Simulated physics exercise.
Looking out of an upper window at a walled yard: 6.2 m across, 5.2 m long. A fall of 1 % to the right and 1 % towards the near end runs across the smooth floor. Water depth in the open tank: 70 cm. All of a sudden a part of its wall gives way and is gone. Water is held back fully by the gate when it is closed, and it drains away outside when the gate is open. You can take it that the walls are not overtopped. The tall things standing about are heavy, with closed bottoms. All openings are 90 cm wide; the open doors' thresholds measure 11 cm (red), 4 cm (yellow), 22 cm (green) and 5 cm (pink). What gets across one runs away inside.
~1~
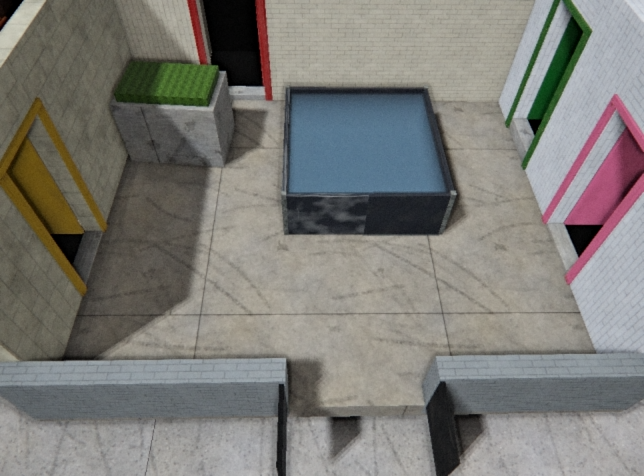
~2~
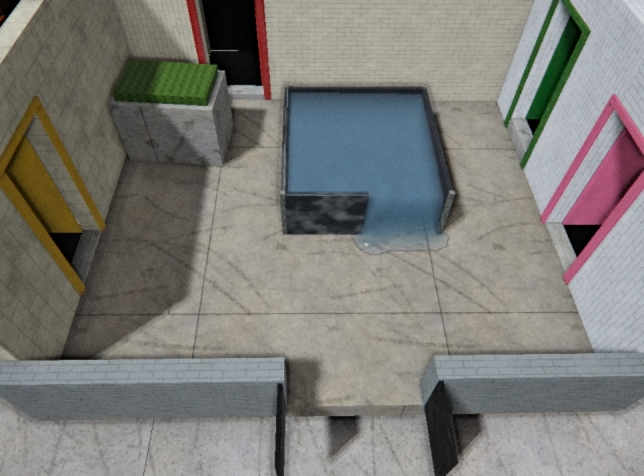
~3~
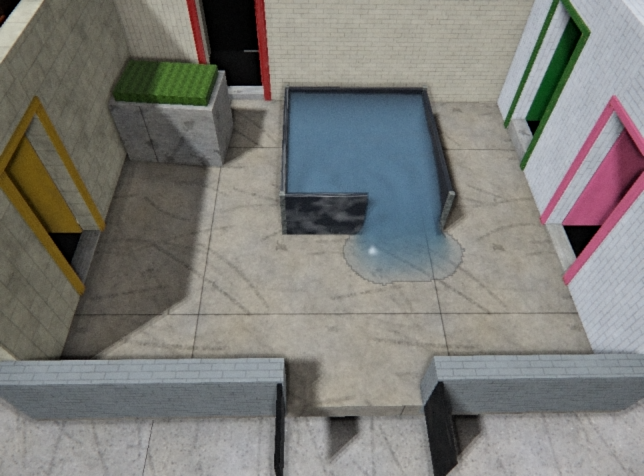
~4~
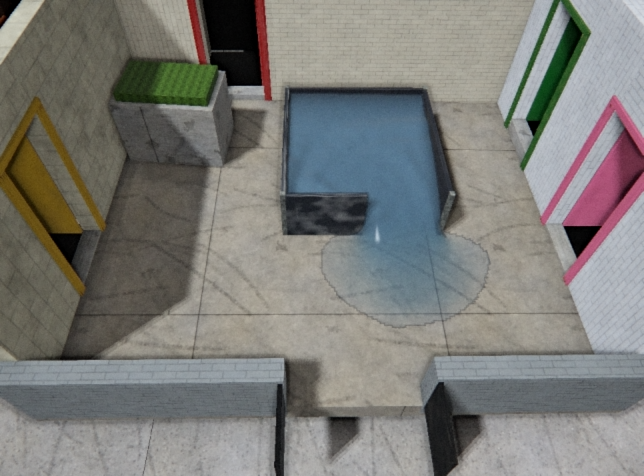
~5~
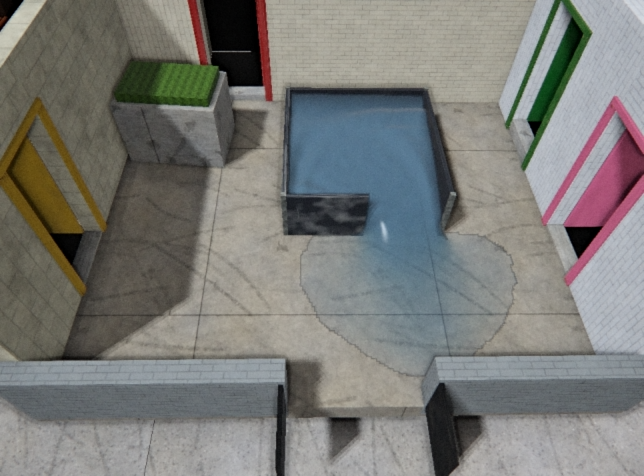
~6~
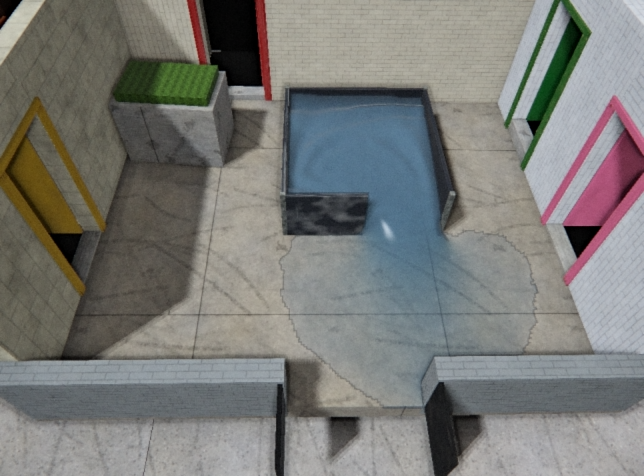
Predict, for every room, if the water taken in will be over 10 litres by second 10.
Result: Red door: Under the set amount; yellow door: Under the set amount; green door: Under the set amount; pink door: Past the set amount.
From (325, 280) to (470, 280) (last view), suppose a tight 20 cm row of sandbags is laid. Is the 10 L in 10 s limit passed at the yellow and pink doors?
At the yellow door the limit is exceeded, and at the pink door it is exceeded.
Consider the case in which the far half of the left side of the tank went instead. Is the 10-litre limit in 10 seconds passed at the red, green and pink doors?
Then: Red beyond it, green short of it, pink beyond it.
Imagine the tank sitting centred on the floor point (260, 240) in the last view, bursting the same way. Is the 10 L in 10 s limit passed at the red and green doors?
Then: Red not over, green not over.
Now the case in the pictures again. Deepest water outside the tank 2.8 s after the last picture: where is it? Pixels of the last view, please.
Position: About (596, 382).
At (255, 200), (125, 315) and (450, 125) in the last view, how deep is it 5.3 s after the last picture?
First spot near 0 cm, second near 3 cm, third near 14 cm.
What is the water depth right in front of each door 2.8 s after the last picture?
Readings (cm): Red = 0; yellow = 0; green = 5; pink = 10.
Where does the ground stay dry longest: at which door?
Red.
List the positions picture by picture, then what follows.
In the first frame, still water, 70 cm deep, in the open tank at (362, 140).
In the second frame, the front is at (360, 243), 0.6 m from the gap at (402, 220); 0.3 m2 of floor is under water; 70 cm left at the back of the open tank.
In the third frame, water pours out at (401, 222) and has run 0.9 m, to (372, 276); typically 12 cm deep outside, 70 cm at the open tank's back.
In the fourth frame, the front is at (386, 318), 1.4 m from the gap at (401, 223); 2.2 m2 of floor is under water; 70 cm left at the back of the open tank.
In the fifth frame, water pours out at (403, 222) and has run 2.0 m, to a hidden place; typically 6 cm deep outside, 68 cm at the open tank's back.
In the sixth frame, the front is at a hidden place, 2.4 m from the gap at (402, 222); 5.3 m2 of floor is under water; 61 cm left at the back of the open tank.
Then, 0.7 s after the last picture water covers 30 % of the floor and is deepest (56 cm) near (596, 382); red door not reached, yellow door not reached, green door not reached, pink door 2 cm at the sill, 0 L in.
Then, 1.5 s after the last picture water covers 30 % of the floor and is deepest (46 cm) near (534, 383); red door not reached, yellow door not reached, green door not reached, pink door 7 cm at the sill, 1 L in.
Then, 2.8 s after the last picture water covers 50 % of the floor and is deepest (31 cm) near (596, 382); red door not reached, yellow door not reached, green door 5 cm at the sill, 0 L in, pink door 10 cm at the sill, 22 L in.
Then, 5.3 s after the last picture water covers 65 % of the floor and is deepest (22 cm) near (580, 383); red door not reached, yellow door 1 cm at the sill, 0 L in, green door 10 cm at the sill, 0 L in, pink door 10 cm at the sill, 68 L in.
Then, 9.3 s after the last picture water covers 90 % of the floor and is deepest (14 cm) near (565, 383); red door 3 cm at the sill, 0 L in, yellow door 2 cm at the sill, 0 L in, green door 11 cm at the sill, 0 L in, pink door 8 cm at the sill, 103 L in.
